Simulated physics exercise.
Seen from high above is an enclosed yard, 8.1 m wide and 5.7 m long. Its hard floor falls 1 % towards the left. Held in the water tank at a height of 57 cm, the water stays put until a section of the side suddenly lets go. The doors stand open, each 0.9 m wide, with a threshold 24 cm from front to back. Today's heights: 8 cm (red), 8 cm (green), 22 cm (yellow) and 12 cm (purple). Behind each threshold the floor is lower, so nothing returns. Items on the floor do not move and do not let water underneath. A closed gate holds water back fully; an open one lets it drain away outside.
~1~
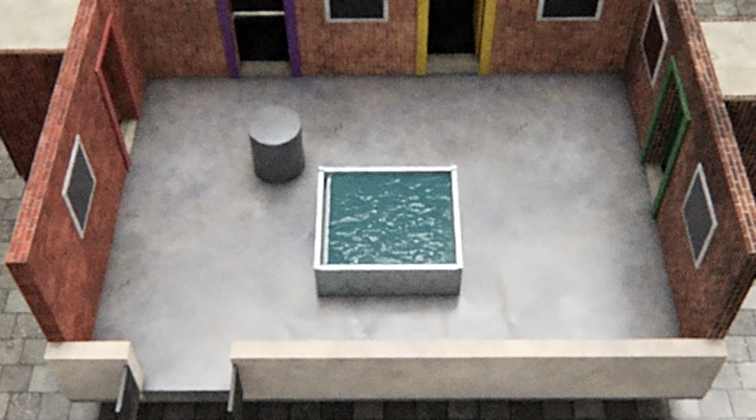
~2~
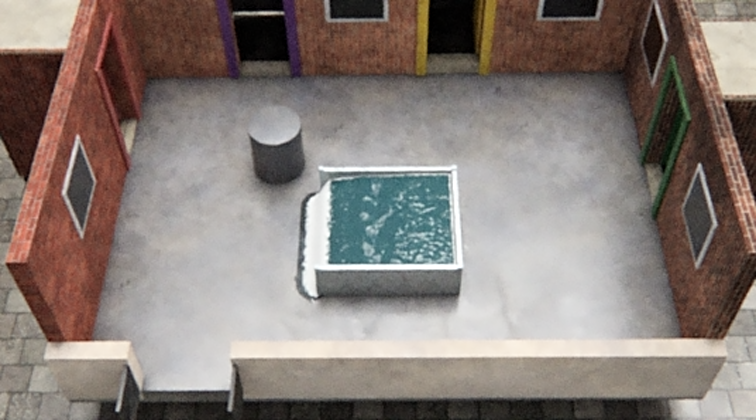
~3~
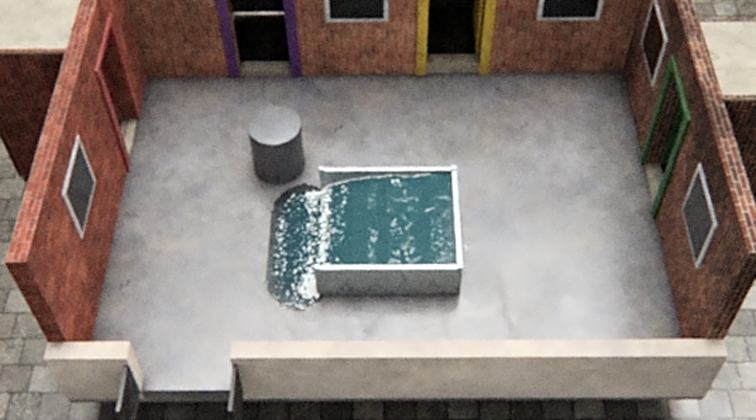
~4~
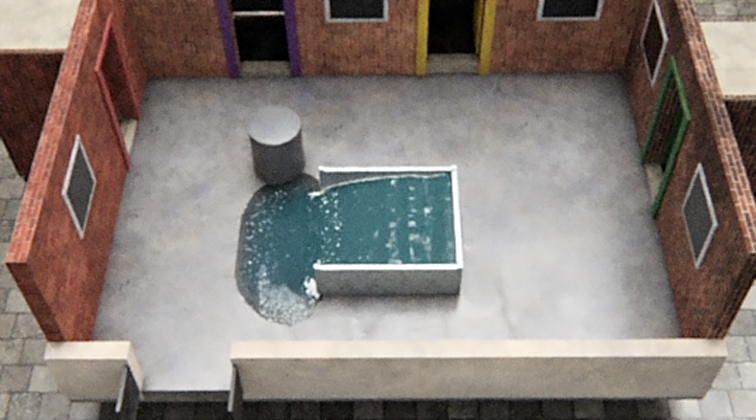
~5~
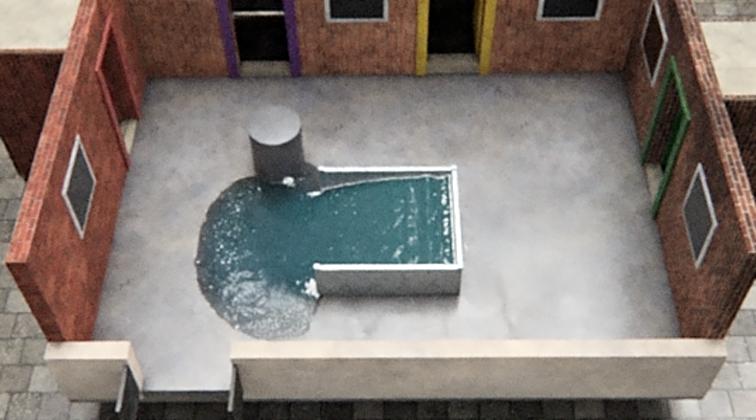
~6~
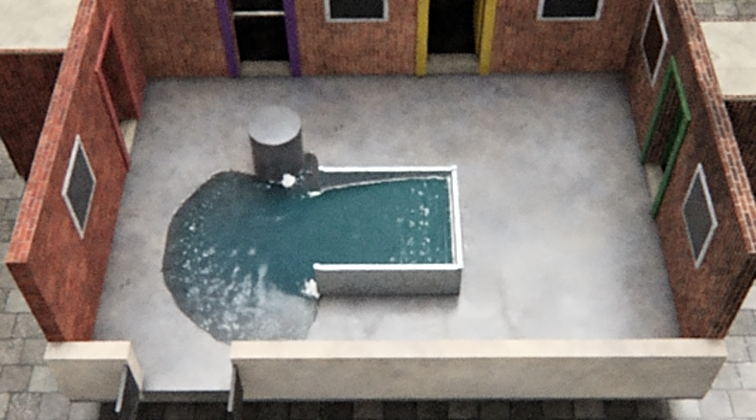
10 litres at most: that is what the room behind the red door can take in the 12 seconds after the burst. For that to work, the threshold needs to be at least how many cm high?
At least about 12 cm high.
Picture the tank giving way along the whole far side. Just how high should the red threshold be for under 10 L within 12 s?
With that break, close to 12.0 cm.
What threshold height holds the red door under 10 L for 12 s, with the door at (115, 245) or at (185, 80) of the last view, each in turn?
In turn: About 26 cm, about 18 cm.
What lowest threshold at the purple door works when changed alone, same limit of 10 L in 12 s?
Purple would need about 5.0 cm on its own.
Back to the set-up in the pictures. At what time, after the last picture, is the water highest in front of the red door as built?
Peak time: Around 1.8 s.
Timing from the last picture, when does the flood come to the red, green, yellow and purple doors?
For red it's 0.9 s, for green 10.0 s, for yellow 4.5 s, and for purple 2.6 s.
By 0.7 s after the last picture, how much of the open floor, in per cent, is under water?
I'd say near 25 percent is wet.
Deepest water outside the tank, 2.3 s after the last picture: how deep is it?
Around 28 centimetres.
Then, 0.7 s after the last picture water covers 25 % of the floor, deepest (30 cm) near (111, 254); it has not reached the red door.
Then, 2.3 s after the last picture water covers 30 % of the floor, deepest (28 cm) near (86, 375); 13 cm at the red door, 19 litres in over its 8 cm threshold.
Then, 11.3 s after the last picture water covers 100 % of the floor; 6 cm at the red door, 40 litres in over its 8 cm threshold.
At the red door as built, the water peaked near 15 cm, 1.7 s after the last picture.
With a threshold of 11 cm, 15 litres would have come in within the 12 s; with 13 cm, 7 litres. So under 10 litres takes about 12 cm.
